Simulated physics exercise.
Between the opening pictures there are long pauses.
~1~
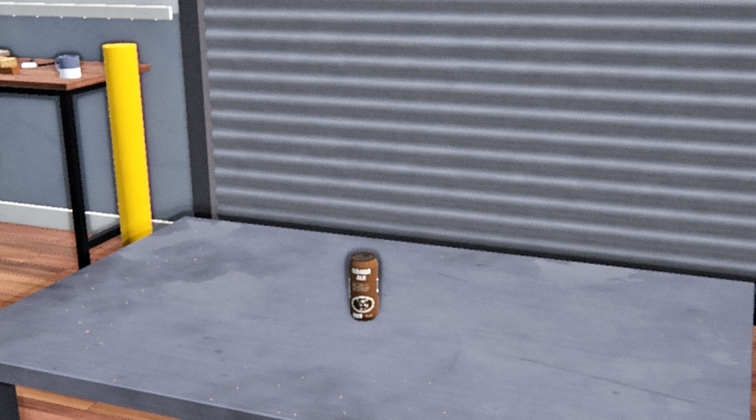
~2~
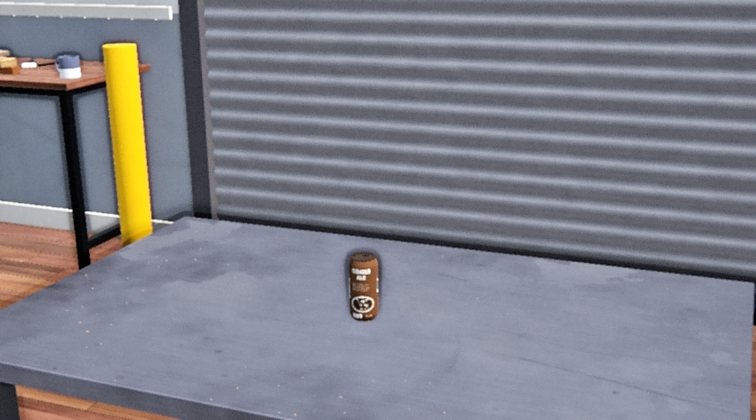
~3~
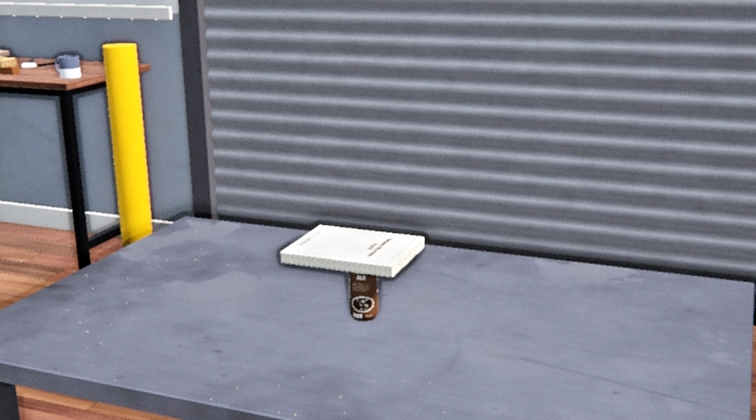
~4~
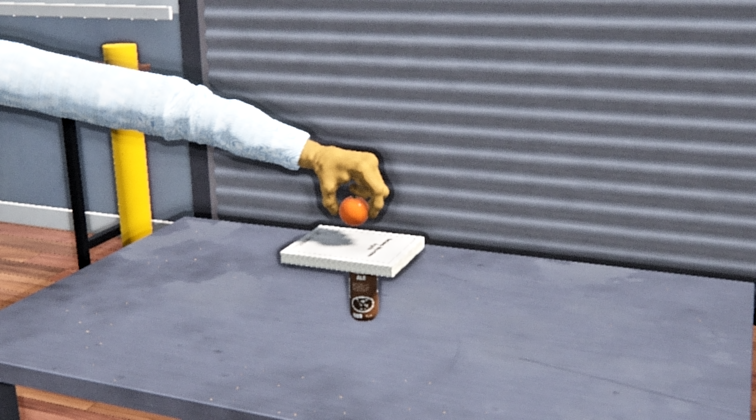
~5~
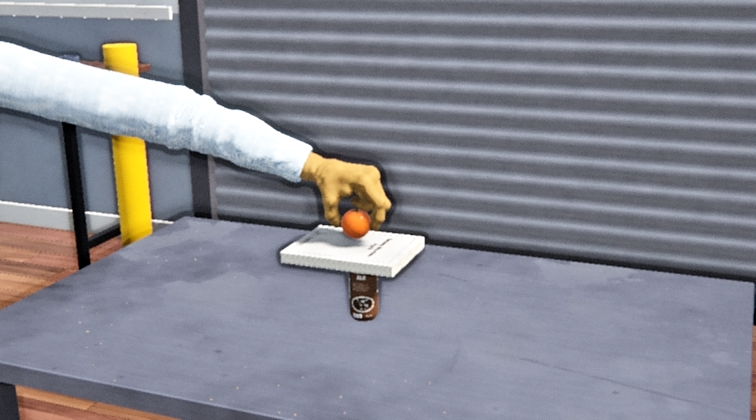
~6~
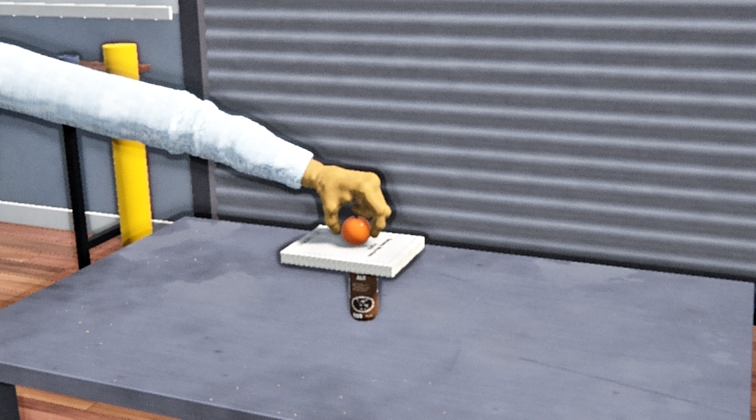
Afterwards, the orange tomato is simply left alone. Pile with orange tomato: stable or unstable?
Stable.
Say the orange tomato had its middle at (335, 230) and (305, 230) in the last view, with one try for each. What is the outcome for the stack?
In the first case it keeps its balance; in the second case it comes apart.
Then, 0.20 s later than the last frame, all is still.
Then, 0.30 s later than the last frame, orange tomato resting near (356, 231).
When it is over, all 3 as before. End places, in pixels of the last picture, orange tomato near (356, 231). The stack holds.
